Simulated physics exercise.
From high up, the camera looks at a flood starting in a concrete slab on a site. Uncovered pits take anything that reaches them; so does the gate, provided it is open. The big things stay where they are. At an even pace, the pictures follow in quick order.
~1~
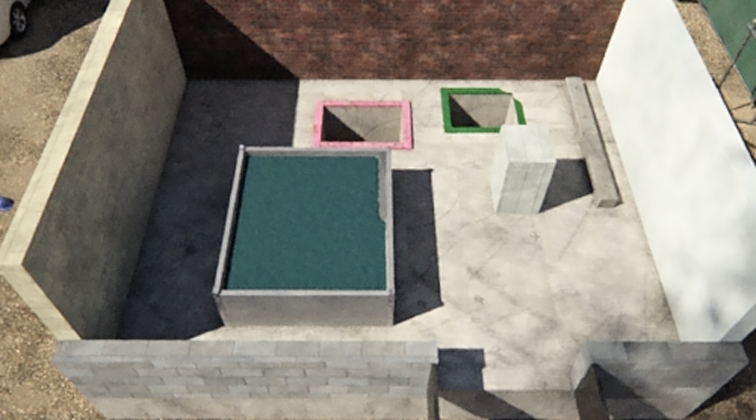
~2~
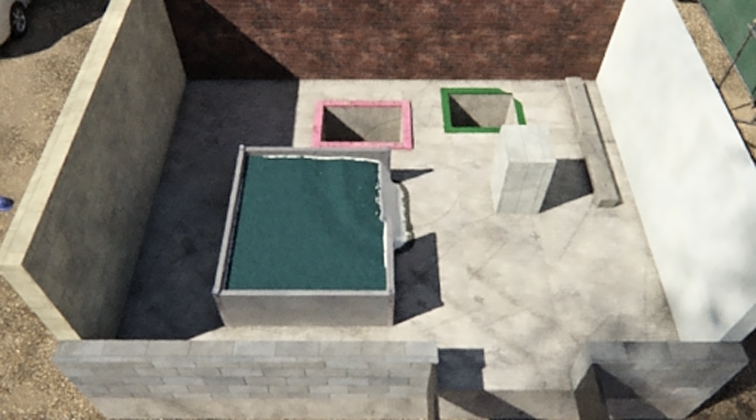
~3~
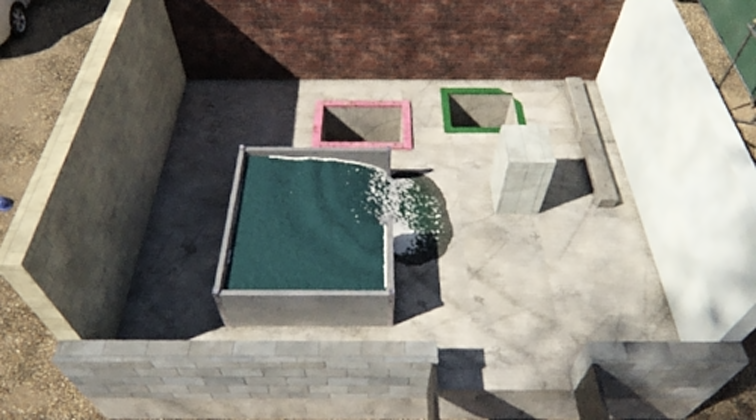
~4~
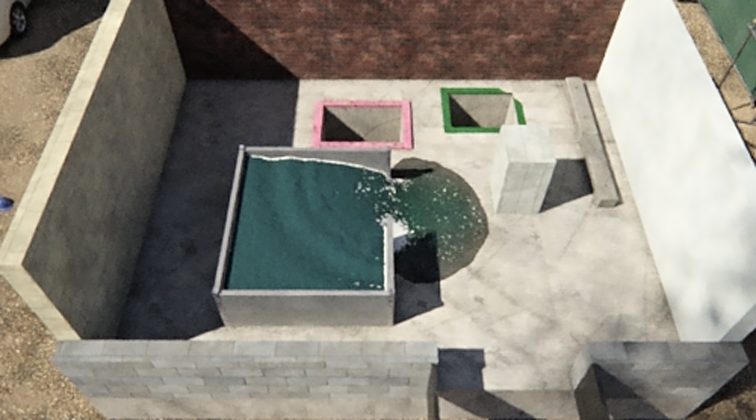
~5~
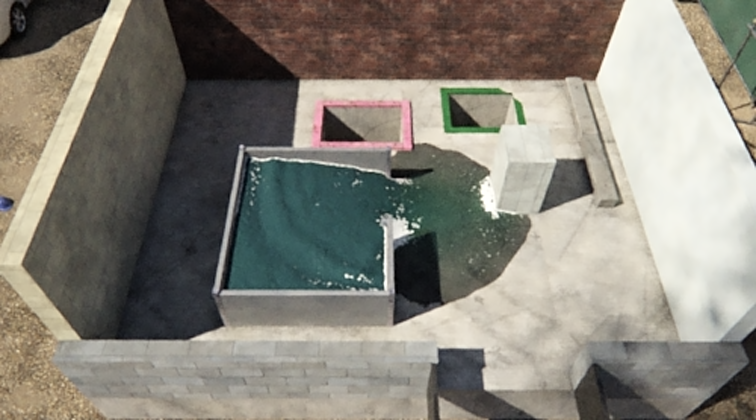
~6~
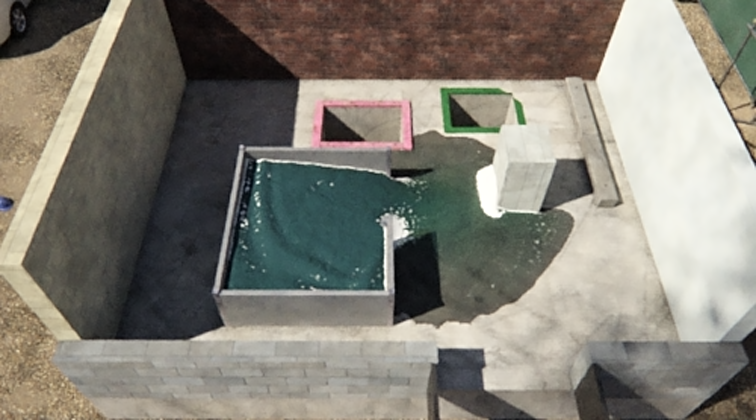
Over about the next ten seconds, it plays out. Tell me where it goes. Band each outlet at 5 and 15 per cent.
In the end the gate will not leave the five-to-fifteen per cent band; the pink pit will not reach five per cent; the green pit will not stay within fifteen per cent.
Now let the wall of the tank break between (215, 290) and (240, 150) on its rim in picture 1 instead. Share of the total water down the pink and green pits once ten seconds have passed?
Lab note - share by pit: Pink 10 %, green 14 %.
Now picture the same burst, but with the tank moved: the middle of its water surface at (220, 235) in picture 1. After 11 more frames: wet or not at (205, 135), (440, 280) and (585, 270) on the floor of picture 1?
Spot 1 unwetted, spot 2 wetted, and spot 3 wetted.
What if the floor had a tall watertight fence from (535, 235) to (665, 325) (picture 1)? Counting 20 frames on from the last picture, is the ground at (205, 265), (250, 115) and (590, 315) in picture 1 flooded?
As the points were listed, they come out free from flooding, free from flooding, and finally taken by the flood.
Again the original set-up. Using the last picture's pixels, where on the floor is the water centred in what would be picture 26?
That comes out near (430, 242).
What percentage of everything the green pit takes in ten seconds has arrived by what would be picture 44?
My guess is about 70 %.
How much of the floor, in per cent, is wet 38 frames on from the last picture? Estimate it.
I'd guess some 60 per cent.
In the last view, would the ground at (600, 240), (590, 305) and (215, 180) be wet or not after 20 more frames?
Taking them as listed, I'd call them soaked through, soaked through and high and dry.
A moment on, water covers 35 % of the floor; the gate 0 %, the pink pit 0 %, the green pit 2 %.
Next, water covers 40 % of the floor; the gate 0 %, the pink pit 0 %, the green pit 8 %.
Then, water covers 45 % of the floor; the gate 1 %, the pink pit 0 %, the green pit 15 %.
Later, water covers 60 % of the floor; the gate 5 %, the pink pit 0 %, the green pit 24 %.
In the end, water covers 75 % of the floor; the gate 11 %, the pink pit 0 %, the green pit 35 %.
